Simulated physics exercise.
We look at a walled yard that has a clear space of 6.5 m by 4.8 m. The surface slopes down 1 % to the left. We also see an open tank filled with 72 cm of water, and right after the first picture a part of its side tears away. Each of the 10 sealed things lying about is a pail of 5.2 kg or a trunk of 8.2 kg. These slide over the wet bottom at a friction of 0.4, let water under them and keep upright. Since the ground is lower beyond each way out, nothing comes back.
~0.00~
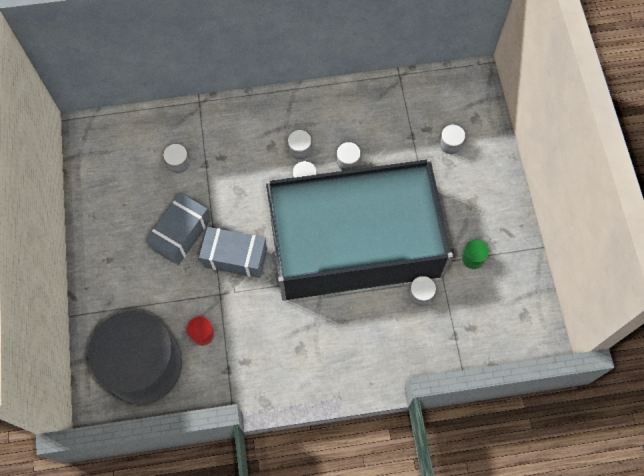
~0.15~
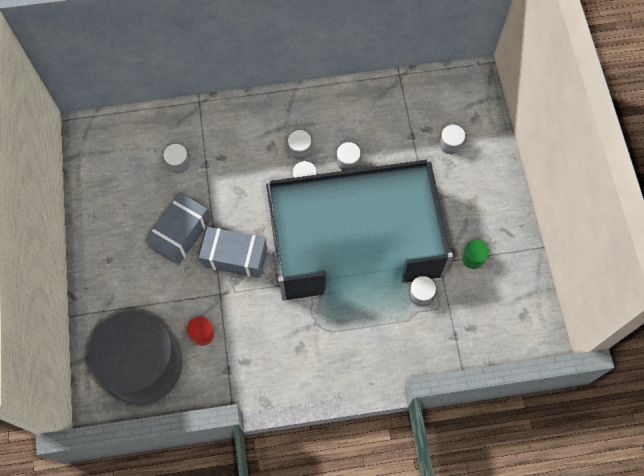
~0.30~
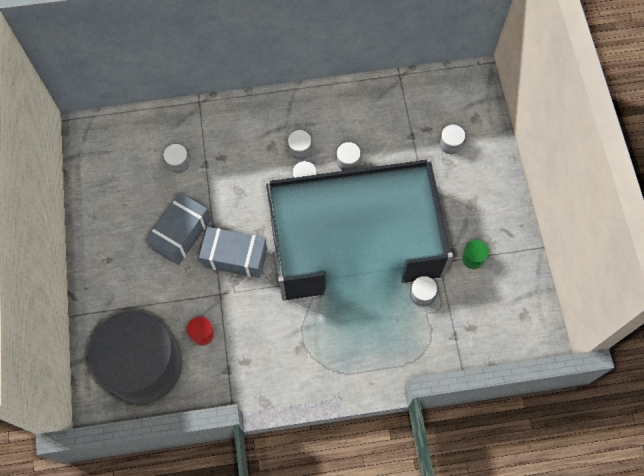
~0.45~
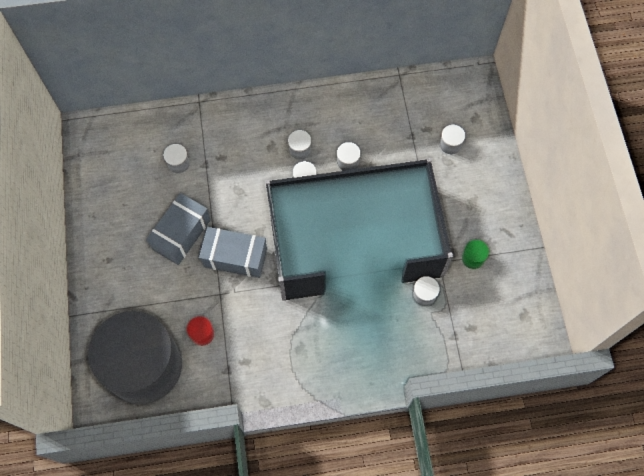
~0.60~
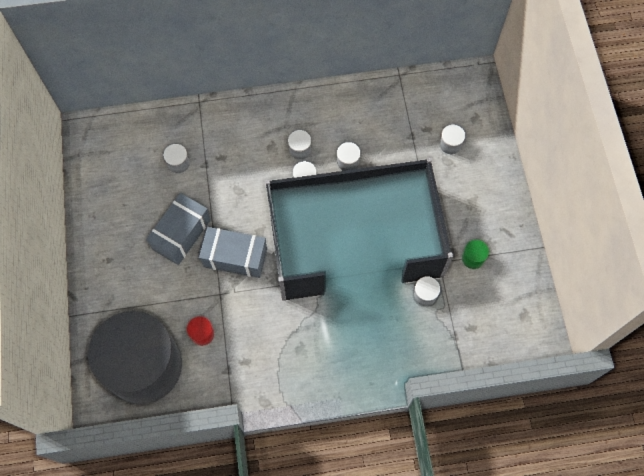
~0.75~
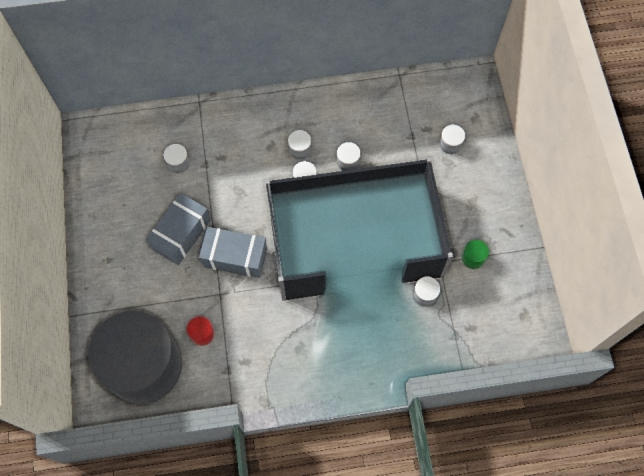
A rectangular dark-walled tank of teal water stands in the middle of a grey walled yard, seen from high above by a still camera. White cylinders are scattered around it, with two strapped grey boxes and a dark round drum at left, a red pail near the drum and a green one at right. The tank's near side breaks open and water spreads across the floor to the front opening, nudging the white cylinder beside the gap slightly.
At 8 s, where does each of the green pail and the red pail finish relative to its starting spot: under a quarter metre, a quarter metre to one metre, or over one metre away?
Green pail: Under a quarter metre; red pail: Under a quarter metre.
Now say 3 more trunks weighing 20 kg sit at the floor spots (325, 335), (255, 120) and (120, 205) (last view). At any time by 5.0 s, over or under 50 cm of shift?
Going one by one: Too far, not far enough, not far enough.
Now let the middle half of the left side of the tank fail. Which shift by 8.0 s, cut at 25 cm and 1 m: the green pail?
My answer is that the green pail remains put.
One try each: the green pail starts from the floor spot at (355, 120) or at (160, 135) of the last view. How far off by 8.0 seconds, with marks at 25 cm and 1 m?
Run 1: It remains nearly still. Run 2: It remains nearly still.
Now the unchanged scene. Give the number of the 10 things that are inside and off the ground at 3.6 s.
Of them, 0.
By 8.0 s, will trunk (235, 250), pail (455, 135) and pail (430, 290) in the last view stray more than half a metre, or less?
Within, beyond, within.
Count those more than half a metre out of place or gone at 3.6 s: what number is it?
My count gives 0.
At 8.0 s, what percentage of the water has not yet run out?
Around 40 per cent of the water is still in there.
After 1.6 s the green pail is near (477, 251), 0.0 m from its start, aground; the red pail is near (199, 329), 0.0 m from its start, aground; 0 of 10 are out; 0 afloat.
After 3.6 s the green pail is near (473, 250), 0.1 m from its start, aground; the red pail is near (199, 329), 0.0 m from its start, aground; 0 of 10 are out; 0 afloat.
After 5.6 s the green pail is near (468, 249), 0.1 m from its start, aground; the red pail is near (199, 329), 0.0 m from its start, aground; 0 of 10 are out; 0 afloat.
After 8.0 s the green pail is near (468, 249), 0.1 m from its start, aground; the red pail is near (199, 329), 0.0 m from its start, aground; 0 of 10 are out; 0 afloat.
